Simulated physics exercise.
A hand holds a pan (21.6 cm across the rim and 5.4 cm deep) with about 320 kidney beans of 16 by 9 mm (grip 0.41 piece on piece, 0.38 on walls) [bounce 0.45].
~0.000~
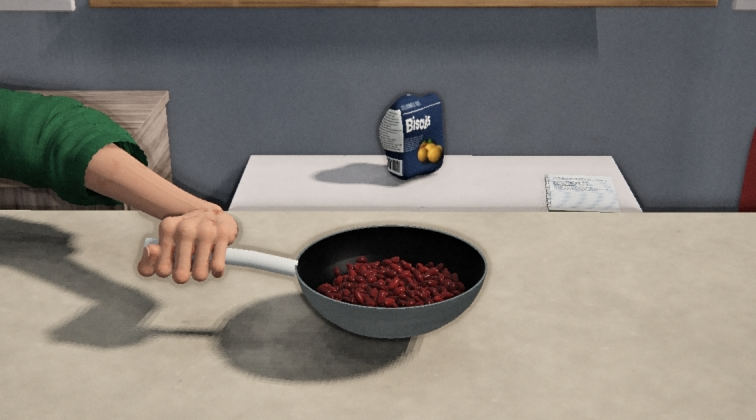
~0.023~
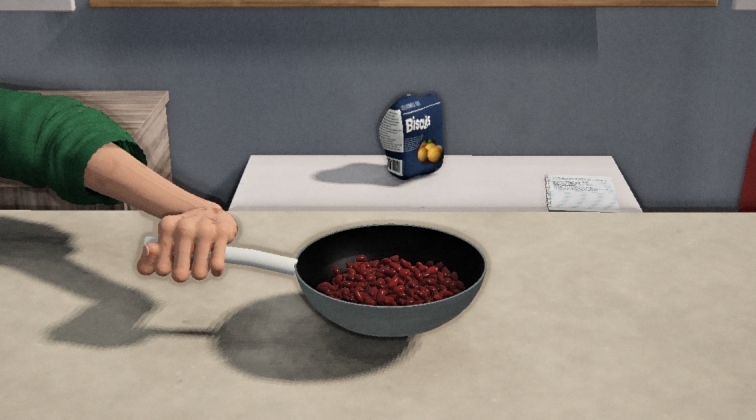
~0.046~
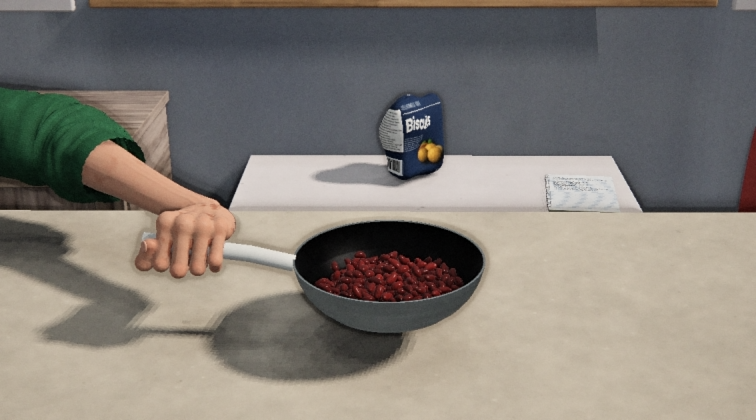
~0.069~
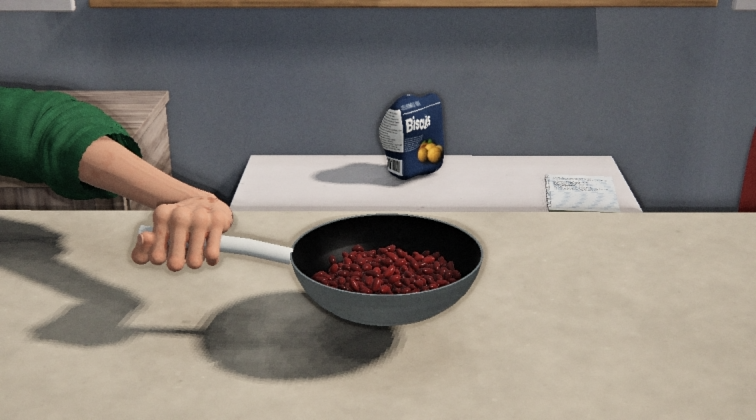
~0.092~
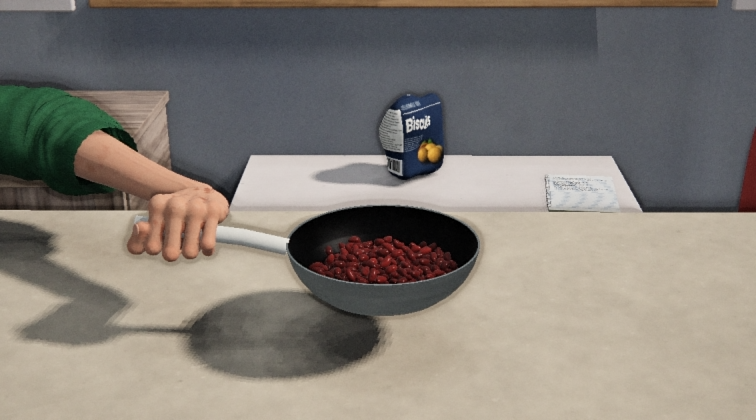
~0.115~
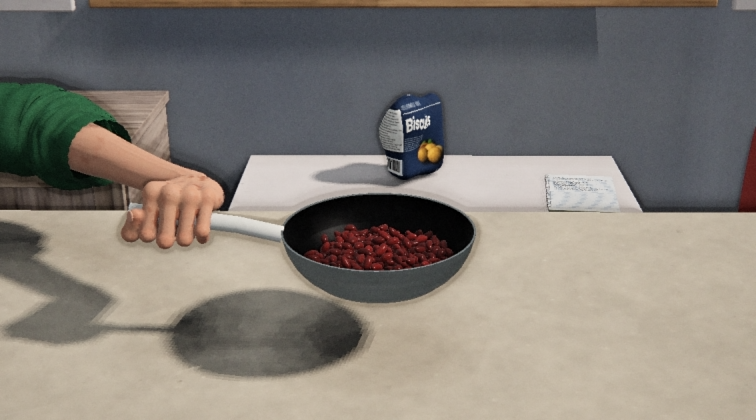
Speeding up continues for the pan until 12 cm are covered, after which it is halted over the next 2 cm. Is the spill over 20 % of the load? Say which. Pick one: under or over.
Under it.
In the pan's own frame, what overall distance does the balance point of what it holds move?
The centre of the load shifts around 4.0 cm.
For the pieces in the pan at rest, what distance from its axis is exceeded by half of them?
Result: Roughly 6.5 centimetres.
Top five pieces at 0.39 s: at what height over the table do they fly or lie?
I'd say some 25 cm.
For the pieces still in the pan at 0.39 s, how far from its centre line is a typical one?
Value: About 7.0 cm.
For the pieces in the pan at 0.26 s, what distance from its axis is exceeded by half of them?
Around 5.5 centimetres.
After 0.26 s, pan 100 %; middle of the pieces not yet landed near (332, 152).
After 0.39 s, pan 90 %, in the air 10 %; middle of the pieces not yet landed near (296, 167).
After 0.50 s, pan 90 %, in the air 10 %; middle of the pieces not yet landed near (303, 189).
Then, at 0.62 s, pan 90 %, fallen left of where it stops 10 %; middle of the pieces not yet landed near (317, 183).
By 1.1 s all is still; pan 90 %, fallen left of where it stops 10 %.
